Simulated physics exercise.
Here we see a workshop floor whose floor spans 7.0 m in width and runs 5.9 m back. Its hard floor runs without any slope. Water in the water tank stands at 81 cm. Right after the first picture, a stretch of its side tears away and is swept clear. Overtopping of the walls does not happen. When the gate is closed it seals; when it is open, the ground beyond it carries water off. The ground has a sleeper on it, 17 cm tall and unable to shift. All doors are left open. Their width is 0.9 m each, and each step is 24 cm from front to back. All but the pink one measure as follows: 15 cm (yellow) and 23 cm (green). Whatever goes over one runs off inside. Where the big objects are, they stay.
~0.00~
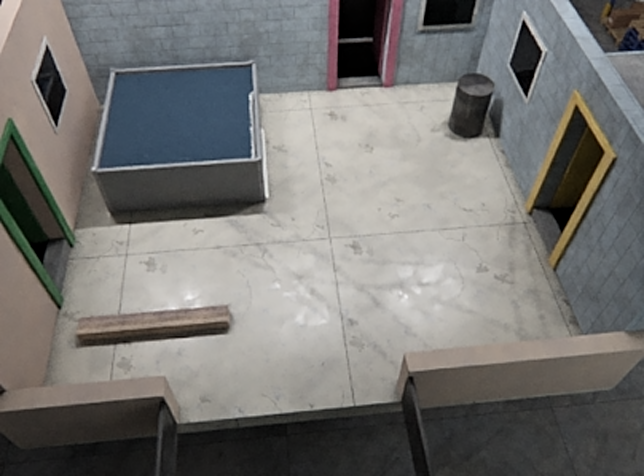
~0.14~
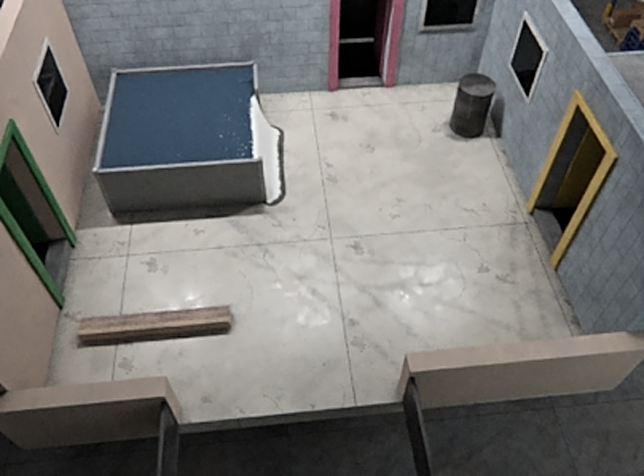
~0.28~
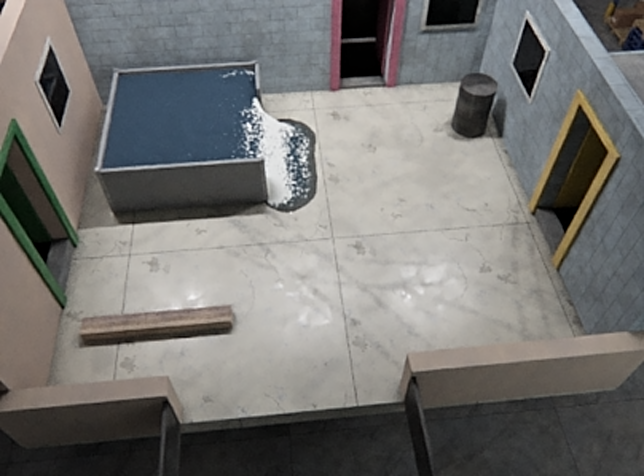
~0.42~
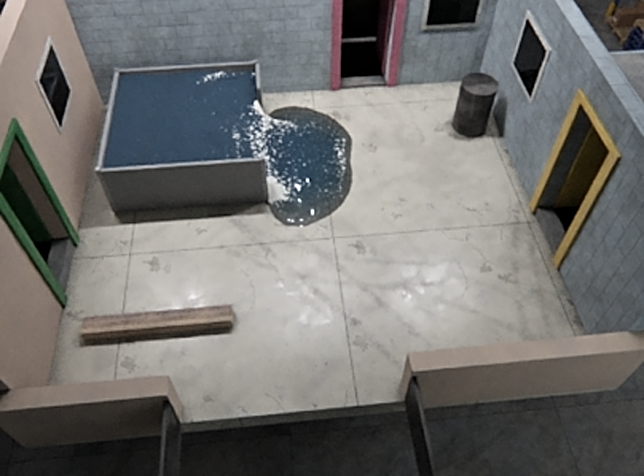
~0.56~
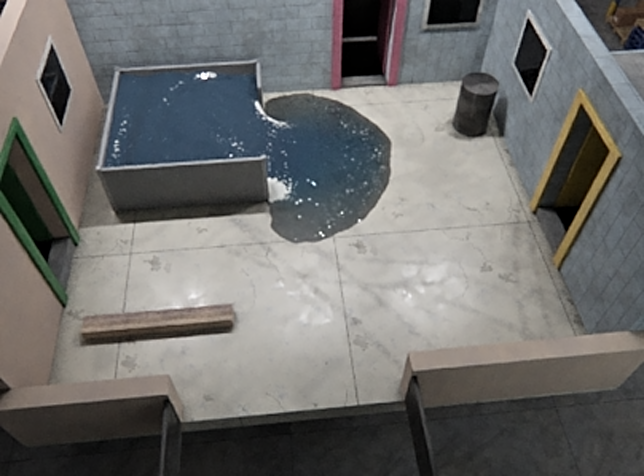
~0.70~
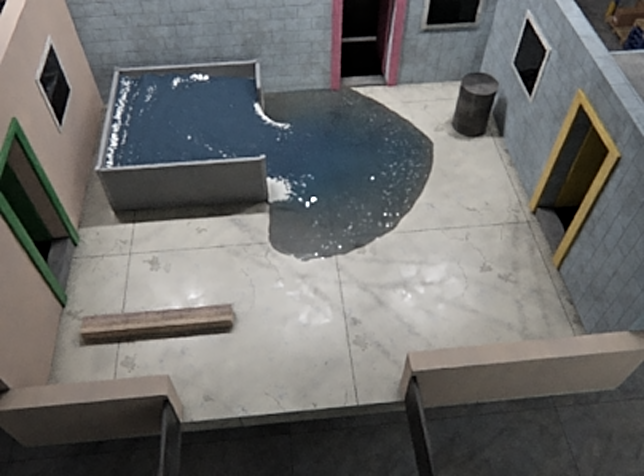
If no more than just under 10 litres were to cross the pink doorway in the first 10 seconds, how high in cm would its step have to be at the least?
It would need to be about 17 cm high.
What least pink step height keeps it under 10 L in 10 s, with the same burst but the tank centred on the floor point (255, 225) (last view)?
At least roughly 15 cm high.
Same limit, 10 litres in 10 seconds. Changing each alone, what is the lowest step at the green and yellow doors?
Close to 9.5 cm (green) and close to 26 cm (yellow).
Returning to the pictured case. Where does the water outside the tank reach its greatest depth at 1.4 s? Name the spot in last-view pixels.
Near pixel (278, 174).
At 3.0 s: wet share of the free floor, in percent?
I'd say near 55 percent is wet.
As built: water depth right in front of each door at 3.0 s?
Yellow door 27 cm, green door 0 cm, pink door 8 cm.
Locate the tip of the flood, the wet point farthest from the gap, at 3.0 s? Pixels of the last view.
Roughly at (589, 364) in the last view.
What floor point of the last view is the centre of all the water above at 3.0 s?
(336, 171) or so.
After 1.4 s water covers 45 % of the floor, deepest (41 cm) near (278, 174); 11 cm at the pink door, 1 litre in over its 7 cm step.
After 3.0 s water covers 55 % of the floor, deepest (46 cm) near (578, 339); 8 cm at the pink door, 11 litres in over its 7 cm step.
After 10.0 s water covers 95 % of the floor, deepest (15 cm) near (123, 107); 10 cm at the pink door, 176 litres in over its 7 cm step.
At the pink door as built, the water arrived by 0.8 s and peaked near 19 cm at 3.6 s.
With a step of 14 cm, 32 litres would have come in within the 10 s; with 19 cm, 5 litres. So under 10 litres takes about 17 cm.
